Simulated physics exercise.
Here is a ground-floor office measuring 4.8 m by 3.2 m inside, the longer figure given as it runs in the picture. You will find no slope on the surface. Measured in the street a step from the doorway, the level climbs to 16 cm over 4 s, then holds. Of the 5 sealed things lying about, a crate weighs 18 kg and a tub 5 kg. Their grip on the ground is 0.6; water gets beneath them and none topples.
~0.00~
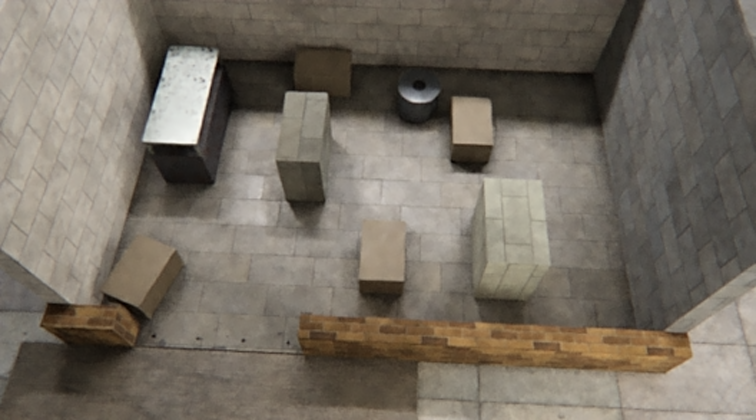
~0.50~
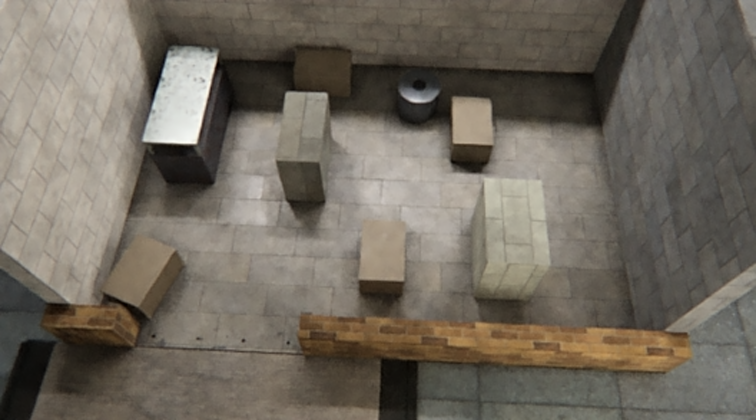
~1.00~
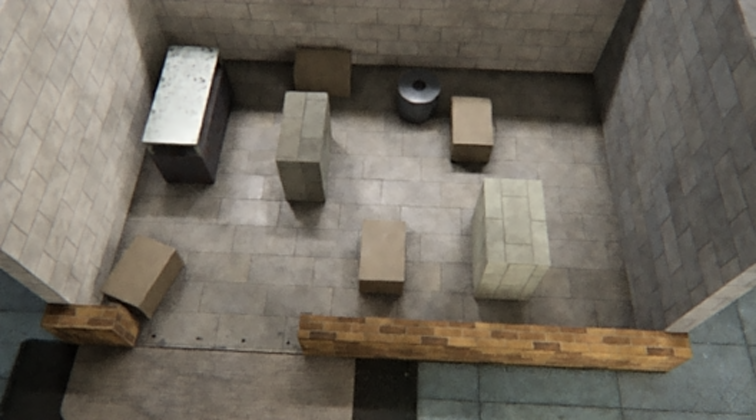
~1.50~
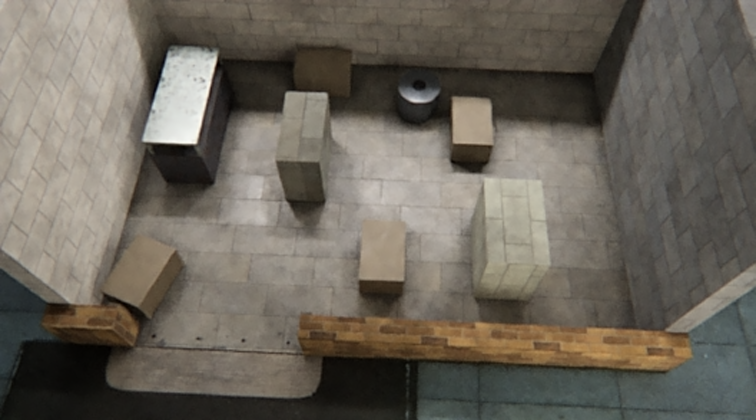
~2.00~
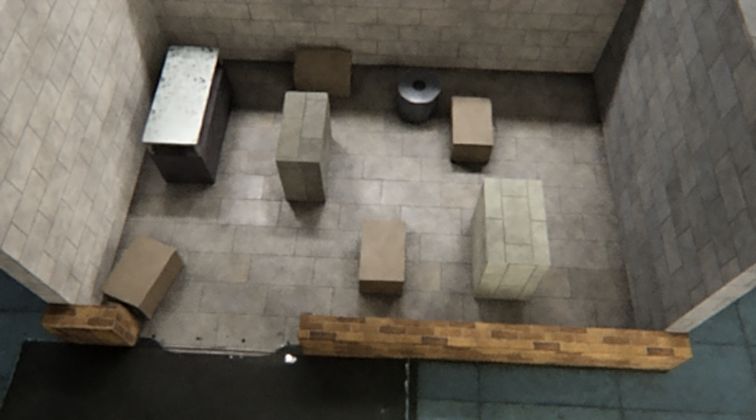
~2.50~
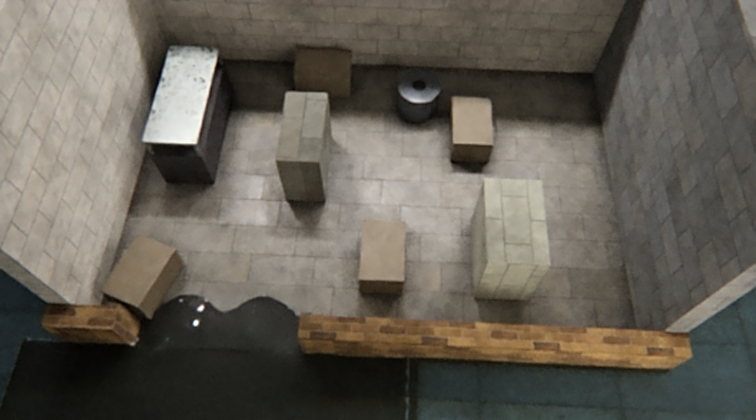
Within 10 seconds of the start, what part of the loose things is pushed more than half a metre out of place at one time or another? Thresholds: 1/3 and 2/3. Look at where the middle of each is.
Most likely a middling share gets moved that far.
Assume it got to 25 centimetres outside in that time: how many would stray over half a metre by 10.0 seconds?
I count 4 of them in that case.
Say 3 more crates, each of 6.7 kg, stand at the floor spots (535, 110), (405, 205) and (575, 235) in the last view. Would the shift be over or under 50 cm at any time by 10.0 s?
So the first ends up below the threshold, the second past the threshold, the third below the threshold.
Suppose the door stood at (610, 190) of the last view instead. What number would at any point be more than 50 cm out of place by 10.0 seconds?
Then it comes to 2.
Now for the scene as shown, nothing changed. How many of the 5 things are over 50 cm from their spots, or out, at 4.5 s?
Count then: 0.
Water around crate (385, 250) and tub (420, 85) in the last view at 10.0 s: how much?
About 3 and 3 cm.
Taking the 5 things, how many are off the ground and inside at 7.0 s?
At that moment it comes to 2.
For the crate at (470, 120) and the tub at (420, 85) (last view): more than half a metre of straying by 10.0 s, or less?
Within, beyond.
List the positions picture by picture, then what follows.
A crate at (472, 120), on the bottom; a crate at (138, 269), on the bottom; 0.0 m2 under water; 0 of 5 have shifted, in the first frame.
A crate at (472, 120) rests on the ground; a crate at (138, 269), on the bottom; 0.0 m2 under water; 0 of 5 have shifted, in the second frame.
A crate at (472, 120) rests on the ground; a crate at (138, 269) rests on the ground; 0.0 m2 under water; 0 of 5 have shifted, in the third frame.
A crate at (472, 120) rests on the ground; a crate at (138, 269) rests on the ground; 0.0 m2 under water; 0 of 5 have shifted, in the fourth frame.
A crate at (472, 120) rests on the ground; a crate at (138, 269), on the bottom; 0.0 m2 under water; 0 of 5 have shifted, in the fifth frame.
A crate at (472, 120) rests on the ground; a crate at (138, 269), on the bottom; water covers 0.3 m2; 0 of 5 have shifted, in the sixth frame.
After 3.5 s 0 of 5 are over 50 cm from their spots; 0 afloat.
After 4.5 s 0 of 5 are over 50 cm from their spots; 0 afloat.
After 7.0 s 0 of 5 are over 50 cm from their spots; 2 afloat.
After 10.0 s 2 of 5 are over 50 cm from their spots, and 2 have been at some point; 1 afloat.
